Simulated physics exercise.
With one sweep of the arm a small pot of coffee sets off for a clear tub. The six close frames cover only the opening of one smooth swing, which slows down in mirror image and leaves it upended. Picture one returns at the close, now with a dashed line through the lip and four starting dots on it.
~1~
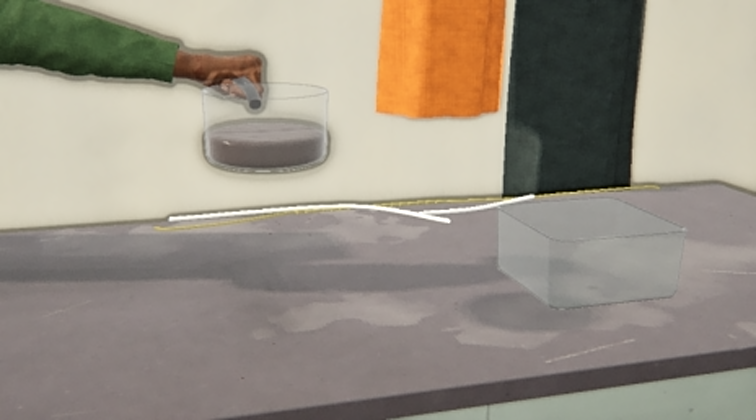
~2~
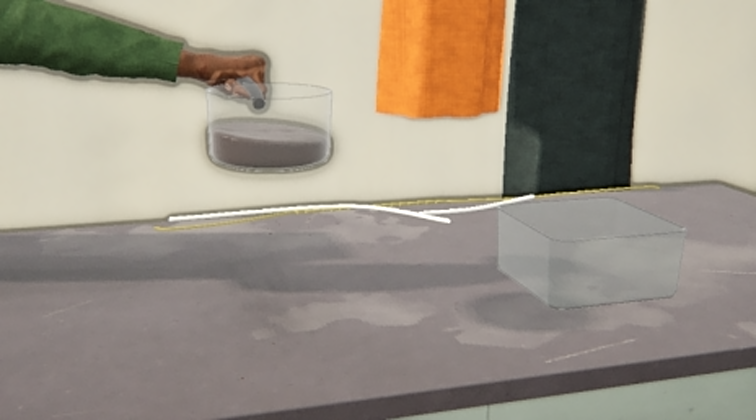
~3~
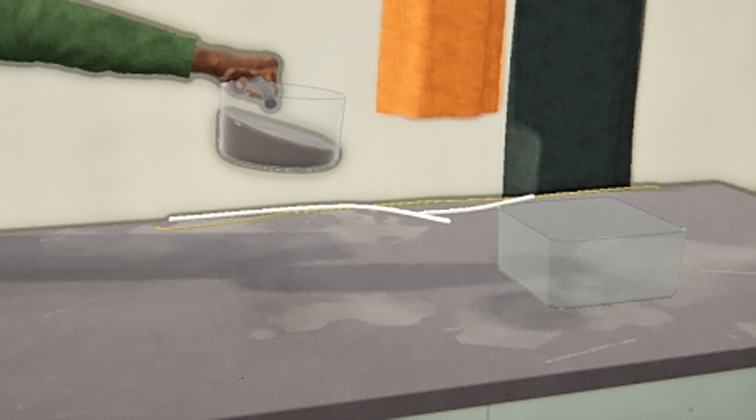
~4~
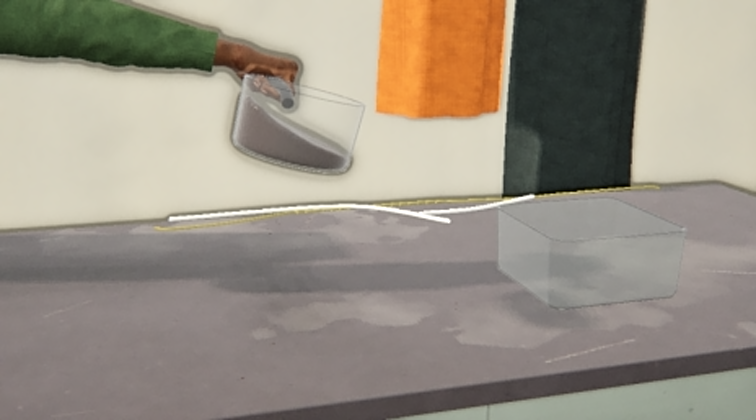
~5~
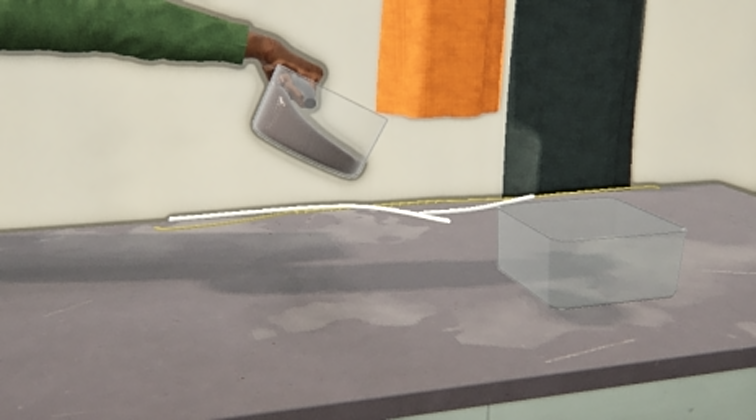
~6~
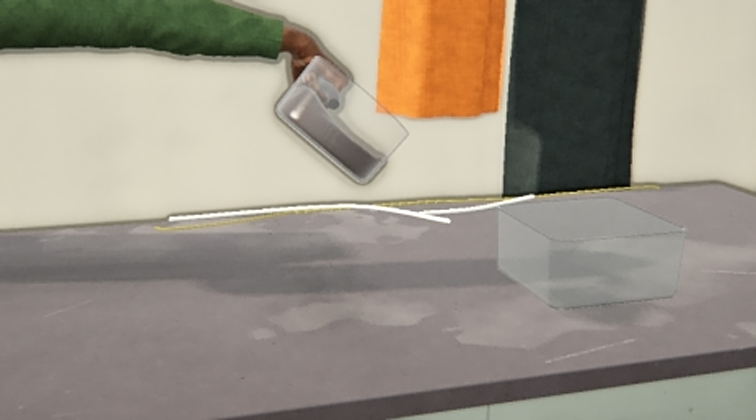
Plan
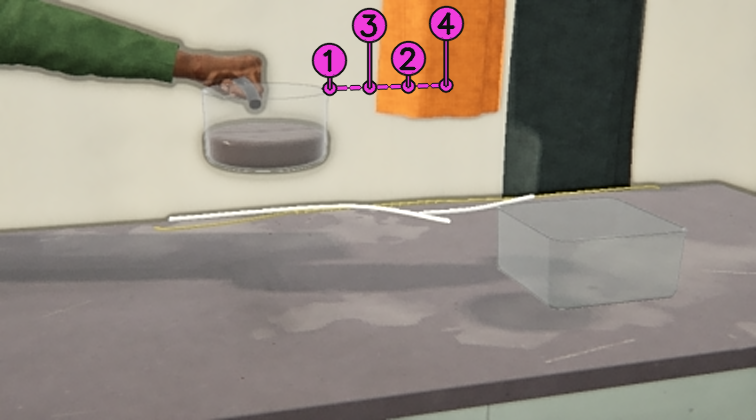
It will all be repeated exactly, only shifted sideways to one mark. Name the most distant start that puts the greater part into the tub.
The answer is spot 3.
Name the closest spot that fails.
Here it is spot 1.
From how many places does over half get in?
Three of them.
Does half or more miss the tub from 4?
No.
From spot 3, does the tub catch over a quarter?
Yes.
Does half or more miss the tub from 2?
No, that is safe.
On the marked copy, 1 at (329, 88); 2 at (408, 86); 3 at (369, 87); 4 at (446, 85).
Choosing 1, about 36 % lands in the tub, 51 % falls short and 13 % goes beside or beyond.
Choosing 2, about 81 % lands in the tub, 15 % falls short and 5 % goes beside or beyond.
Choosing 3, about 63 % lands in the tub, 31 % falls short and 6 % goes beside or beyond.
Choosing 4, about 77 % lands in the tub, 4 % falls short and 19 % goes beside or beyond.
